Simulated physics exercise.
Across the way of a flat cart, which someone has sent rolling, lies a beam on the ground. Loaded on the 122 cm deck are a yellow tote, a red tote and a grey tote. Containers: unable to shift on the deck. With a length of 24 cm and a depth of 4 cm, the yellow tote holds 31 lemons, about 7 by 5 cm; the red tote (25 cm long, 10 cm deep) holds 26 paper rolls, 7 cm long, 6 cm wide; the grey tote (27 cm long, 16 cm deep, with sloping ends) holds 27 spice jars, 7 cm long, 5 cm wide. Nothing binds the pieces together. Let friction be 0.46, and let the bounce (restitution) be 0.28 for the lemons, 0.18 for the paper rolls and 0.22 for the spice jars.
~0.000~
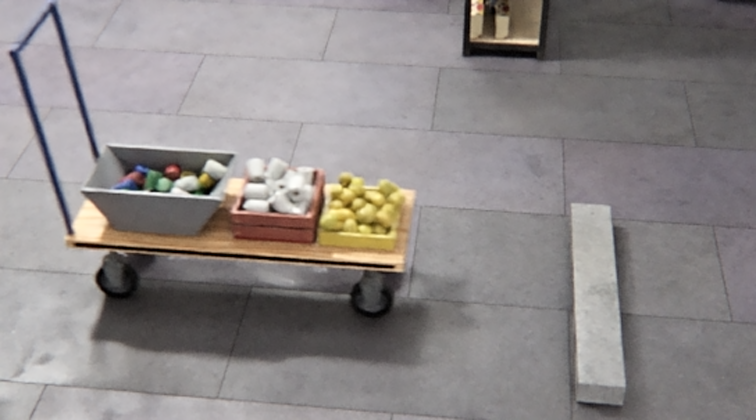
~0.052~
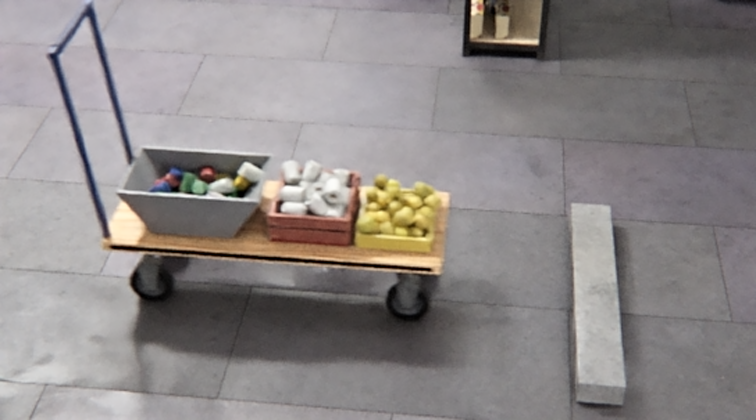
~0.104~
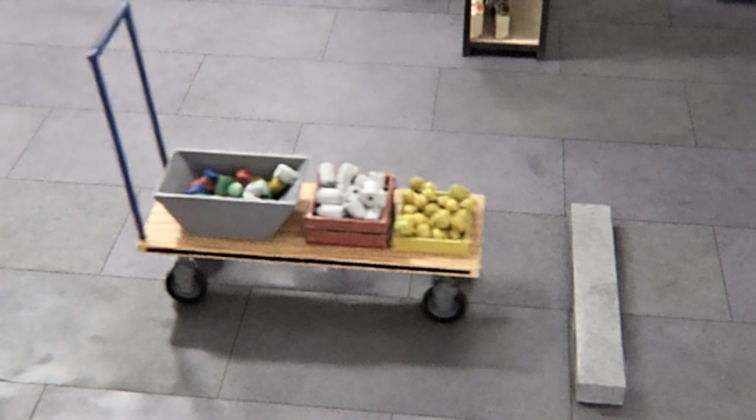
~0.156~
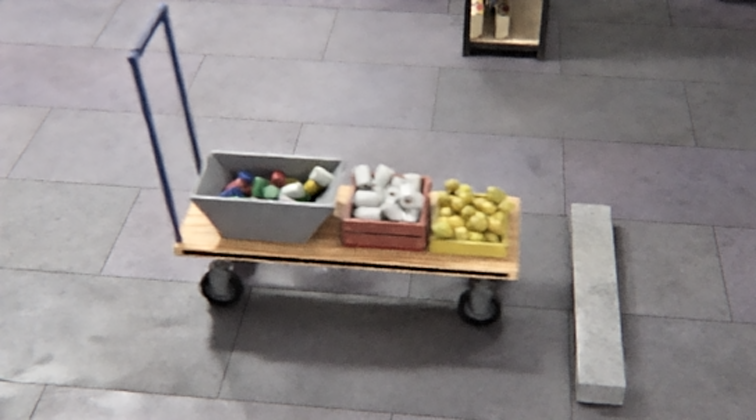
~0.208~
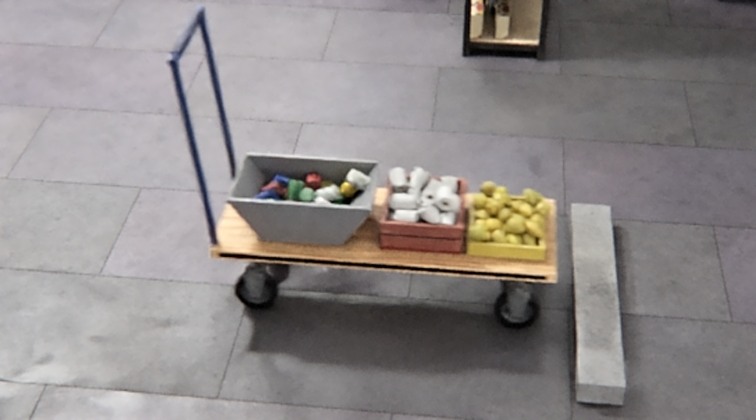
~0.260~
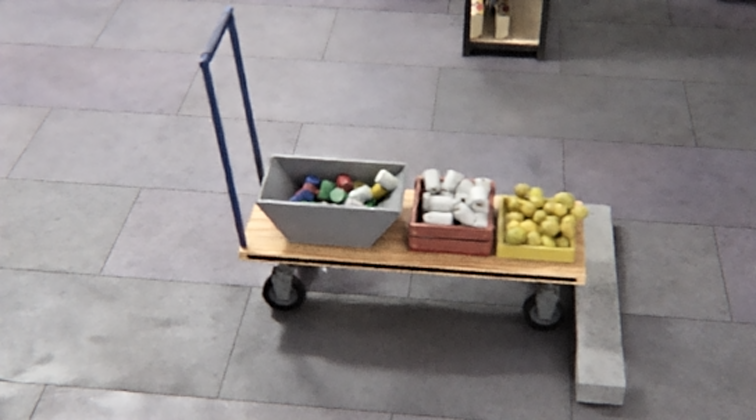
A flat wooden cart with a blue handle at its left end rolls steadily rightward across a grey tiled floor, seen from above by a still camera. Its deck carries a grey tote of colourful jars, a red tote of white rolls and a yellow tote of lemons, with a pale beam lying to the right. The cart closes the gap until its front reaches the beam, the totes keeping their places.
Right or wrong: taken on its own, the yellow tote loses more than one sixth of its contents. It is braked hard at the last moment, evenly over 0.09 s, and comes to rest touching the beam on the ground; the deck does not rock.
Right.
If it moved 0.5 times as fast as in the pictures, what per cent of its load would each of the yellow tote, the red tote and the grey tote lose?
Then the yellow tote sheds 30 per cent, the red tote 0 per cent, and the grey tote 0 per cent.
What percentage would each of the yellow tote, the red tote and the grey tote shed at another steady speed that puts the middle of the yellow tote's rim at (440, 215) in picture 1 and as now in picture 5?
That would give yellow tote 30 %, red tote 0 % and grey tote 0 %.
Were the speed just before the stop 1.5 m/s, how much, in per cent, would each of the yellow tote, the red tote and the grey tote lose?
In that case the yellow tote sheds 40 per cent of its load, the red tote 0 per cent, and the grey tote 0 per cent.
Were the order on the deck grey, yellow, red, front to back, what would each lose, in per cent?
With that order the yellow tote sheds 50 per cent of its load, the red tote 20 per cent, and the grey tote 0 per cent.
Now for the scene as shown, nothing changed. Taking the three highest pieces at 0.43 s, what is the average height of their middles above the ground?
About 48 cm up, on average.
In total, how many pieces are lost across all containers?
Count of pieces - near 20.
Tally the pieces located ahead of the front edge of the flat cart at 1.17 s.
Around 16.
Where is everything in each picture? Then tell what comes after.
In the first picture (we follow the rim corner now nearest the camera), yellow tote at (390, 237); grey tote at (219, 198); 66 cm still to roll; nothing out yet.
In the second picture, yellow tote at (428, 239); grey tote at (257, 201); 53 cm still to roll.
In the third picture, yellow tote at (465, 242); grey tote at (294, 203); 39 cm still to roll.
In the fourth picture, yellow tote at (503, 245); grey tote at (331, 206); 26 cm still to roll.
In the fifth picture, yellow tote at (541, 247); grey tote at (369, 208); 13 cm still to roll.
In the sixth picture, yellow tote at (571, 249); grey tote at (399, 210); stopping; 1 out, the lowest lemon at (580, 213).
After 0.31 s, 6 of 31 out of the yellow tote, 1 of 26 out of the red tote and 0 of 27 out of the grey tote.
After 0.43 s, 15 of 31 out of the yellow tote, 4 of 26 out of the red tote and 0 of 27 out of the grey tote.
After 0.66 s, 16 of 31 out of the yellow tote, 5 of 26 out of the red tote and 0 of 27 out of the grey tote.
When it is over (at 1.17 s), 16 of 31 out of the yellow tote, 5 of 26 out of the red tote and 0 of 27 out of the grey tote. Asked share, 16 of 31, 52 per cent.
